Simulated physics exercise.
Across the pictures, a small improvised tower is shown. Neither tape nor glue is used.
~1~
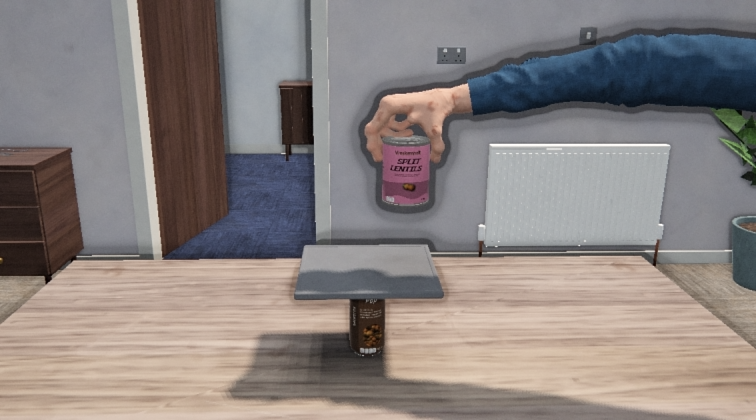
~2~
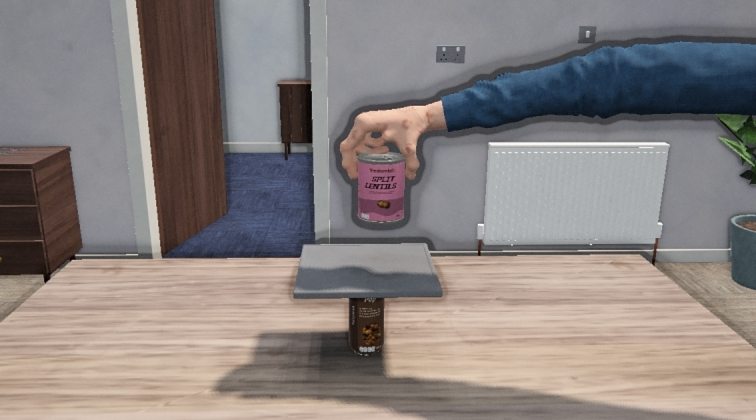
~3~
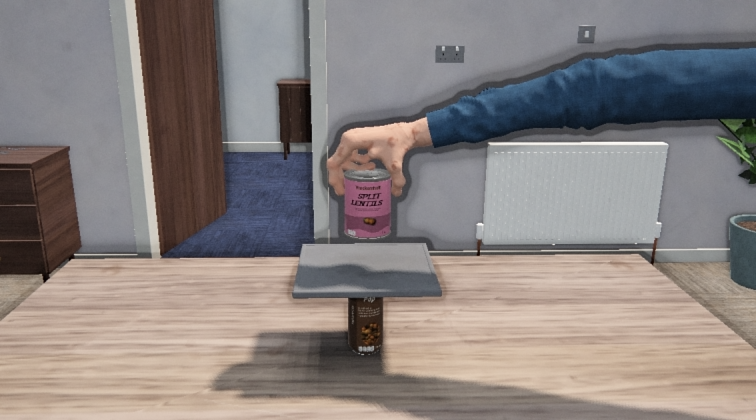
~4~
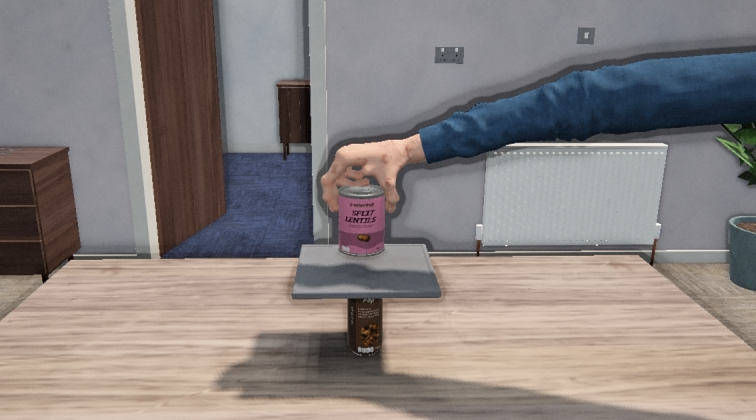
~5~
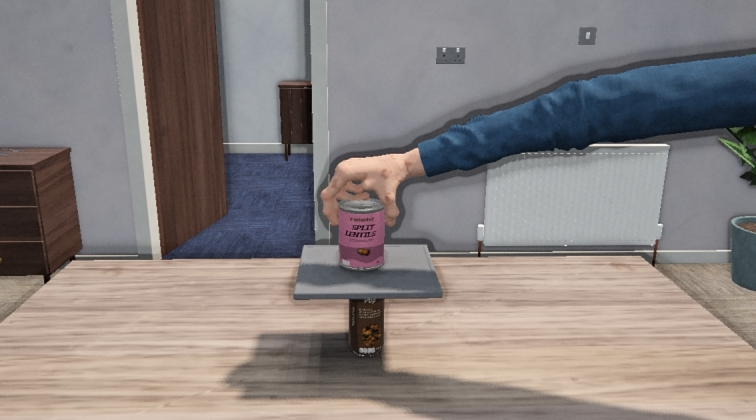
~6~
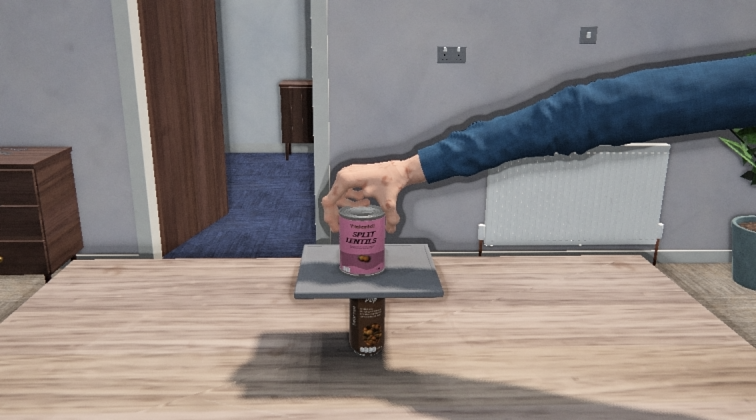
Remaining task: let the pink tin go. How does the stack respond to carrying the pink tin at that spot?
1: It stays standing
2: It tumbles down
1.
Then, 0.20 s after the last picture, nothing has stirred.
Then, 0.60 s after the last picture, pink tin resting near (362, 241).
At rest, all 3 in place. Seen from the same camera at the end, pink tin near (362, 241). The stack stays up.
